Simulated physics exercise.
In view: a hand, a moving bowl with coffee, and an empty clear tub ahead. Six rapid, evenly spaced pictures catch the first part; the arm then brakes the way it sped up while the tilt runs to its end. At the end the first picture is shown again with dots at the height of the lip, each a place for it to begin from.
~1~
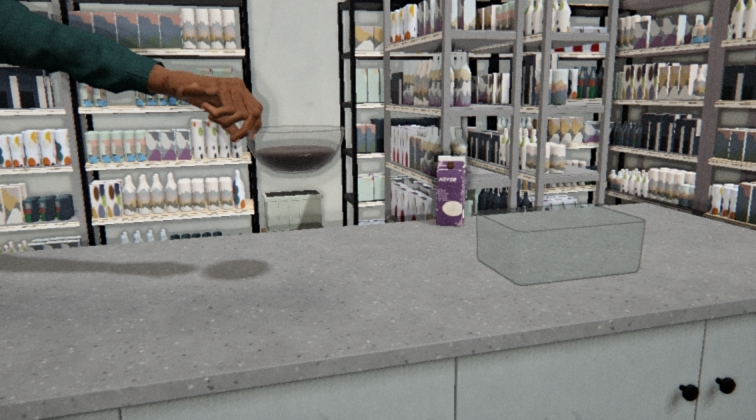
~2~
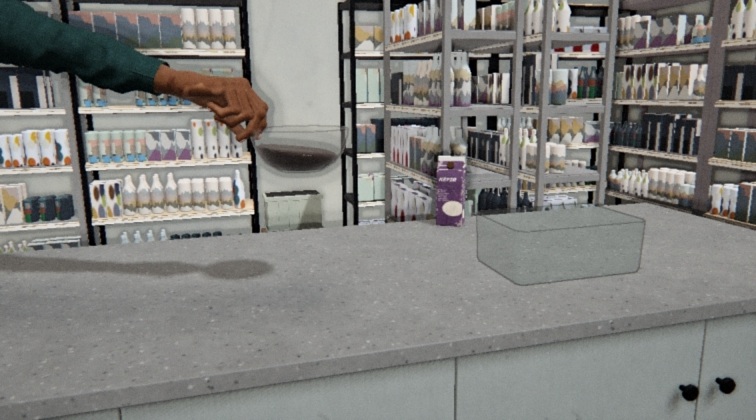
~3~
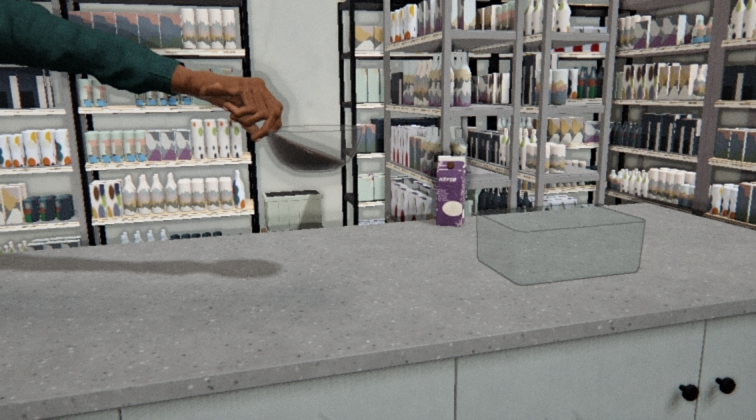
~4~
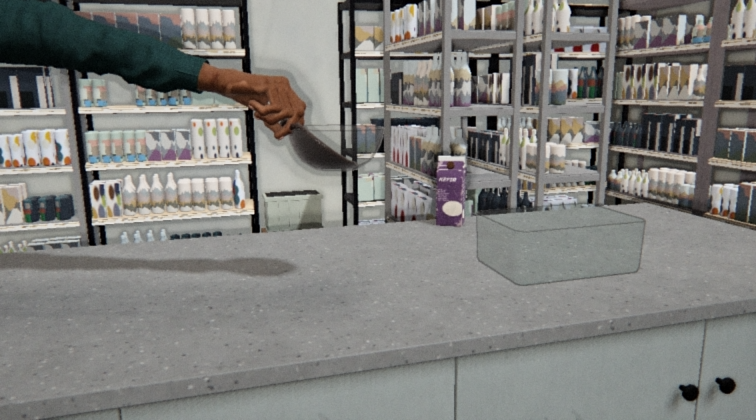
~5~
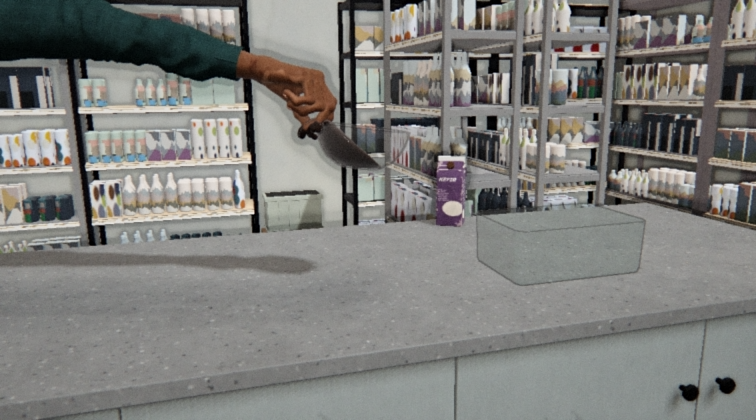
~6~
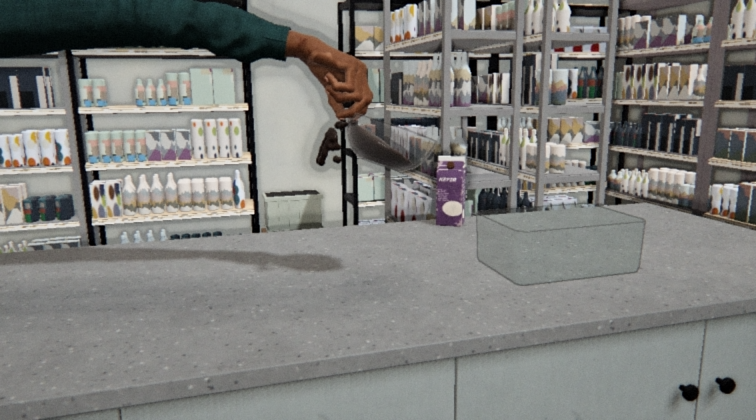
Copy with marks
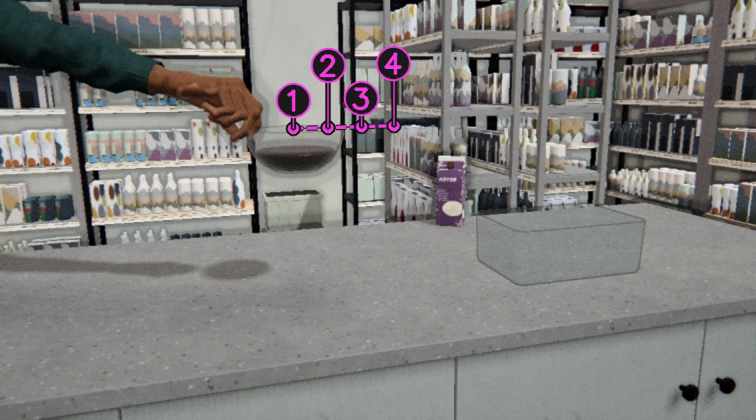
The clip opens with a hand holding a clear bowl of dark liquid above a gray counter, left of a purple carton and an empty clear tub. The hand carries the bowl rightward as the liquid surges up its left side, then the bowl tilts and dark liquid spills over beneath the hand.
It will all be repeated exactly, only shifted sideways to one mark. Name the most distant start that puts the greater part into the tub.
Spot 1.
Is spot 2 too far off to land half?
No, not at all.
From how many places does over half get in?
All four.
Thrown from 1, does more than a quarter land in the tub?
Yes, clearly.
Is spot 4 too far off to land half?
No, not at all.
On the marked copy, 1 at (293, 128); 2 at (328, 127); 3 at (361, 126); 4 at (393, 125).
If 1 is chosen, about 64 % lands in the tub, 29 % falls short and 7 % goes beside or beyond.
If 2 is chosen, about 81 % lands in the tub, 15 % falls short and 5 % goes beside or beyond.
If 3 is chosen, about 81 % lands in the tub, 11 % falls short and 8 % goes beside or beyond.
If 4 is chosen, about 68 % lands in the tub, 9 % falls short and 23 % goes beside or beyond.
